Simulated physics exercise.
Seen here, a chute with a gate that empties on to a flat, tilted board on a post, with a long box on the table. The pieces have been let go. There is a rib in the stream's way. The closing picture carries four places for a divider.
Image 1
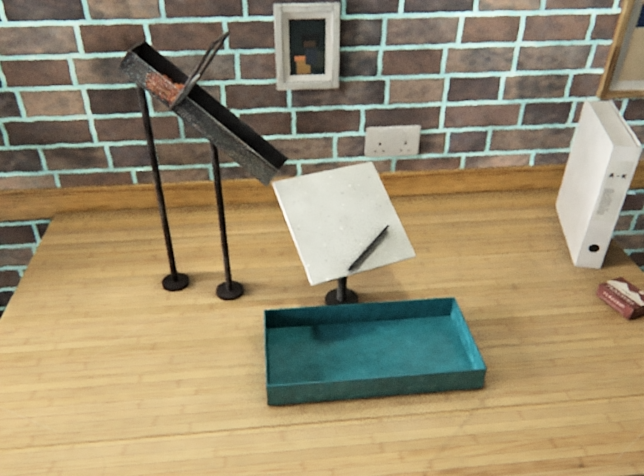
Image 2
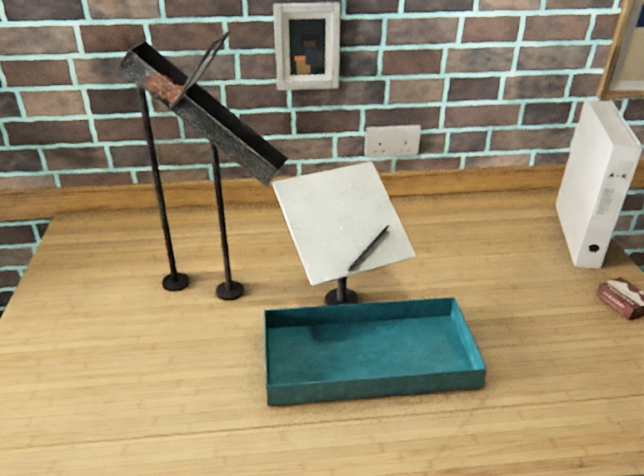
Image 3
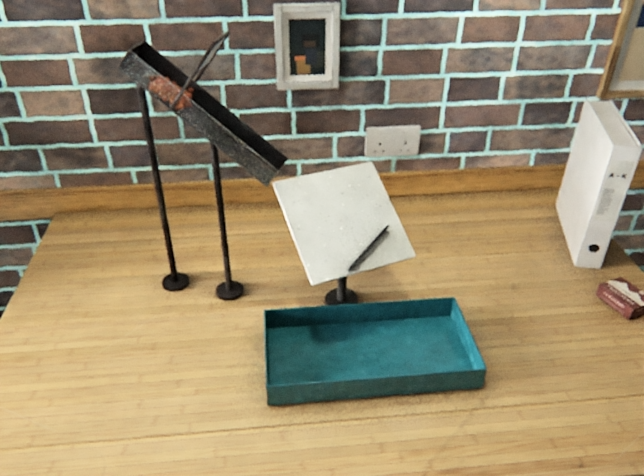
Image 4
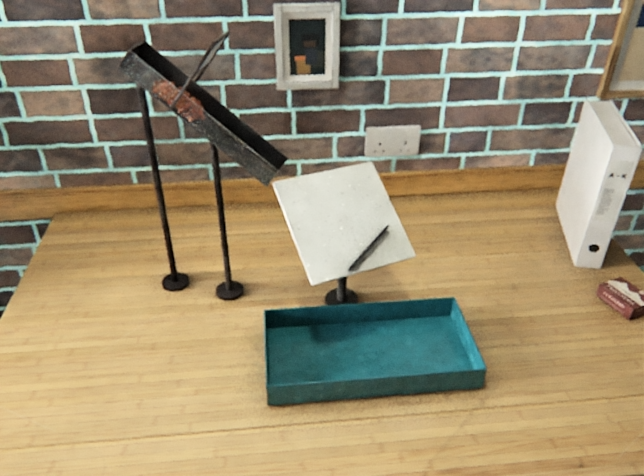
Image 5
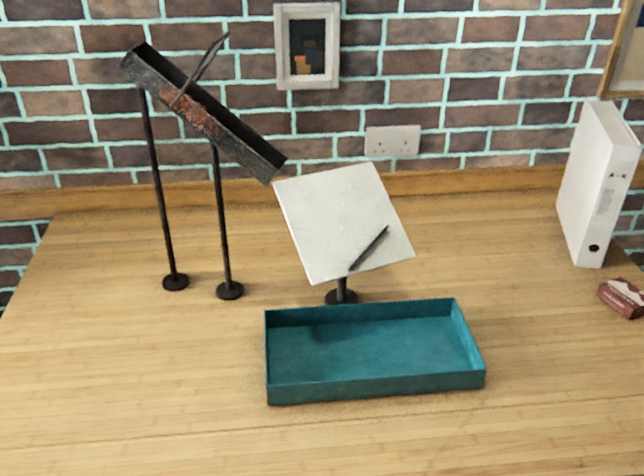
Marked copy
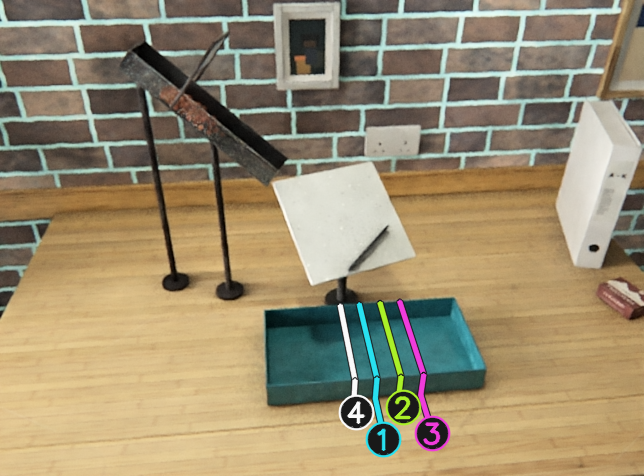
Reddish-brown pellets sliding slowly down a dark sloping chute past a raised gate, above a tilted white board and teal box.
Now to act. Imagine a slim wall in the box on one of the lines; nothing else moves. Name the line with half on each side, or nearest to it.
4 beats the others.
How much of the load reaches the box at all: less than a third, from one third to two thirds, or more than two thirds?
About that: From one third to two thirds.
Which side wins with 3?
Left.
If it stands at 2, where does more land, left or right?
More lands on the left.
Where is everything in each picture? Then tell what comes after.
Load behind the gate at (170, 87), clay pellets; lip of the chute at (272, 180), sloping fairly steeply, in the first frame.
Middle of the board at (344, 219), tilted fairly steeply; middle of its low edge at (366, 270); of its high edge at (324, 171), in the second frame.
Front corners of the box at (267, 386) and (486, 369), empty; front of the load at (190, 105), in the third frame.
Middle of the load at (180, 96); its front at (203, 117), about a quarter of the way to the lip; rib from (388, 225) to (350, 267), in the fourth frame.
Middle of the load at (188, 110); its front at (222, 135), about half of the way to the lip, in the fifth frame.
On the marked copy, line 1 crosses the front rim at (376, 377); line 2 crosses the front rim at (400, 375); line 3 crosses the front rim at (423, 374); line 4 crosses the front rim at (354, 379).
With 1, of what is caught, most on the left of the divider, a small part on the right.
With 2, of what is caught, nearly all on the left of the divider, a small part on the right.
With 3, of what is caught, nearly all on the left of the divider, a stray few on the right.
With 4, of what is caught, about half on the left of the divider, about half on the right.
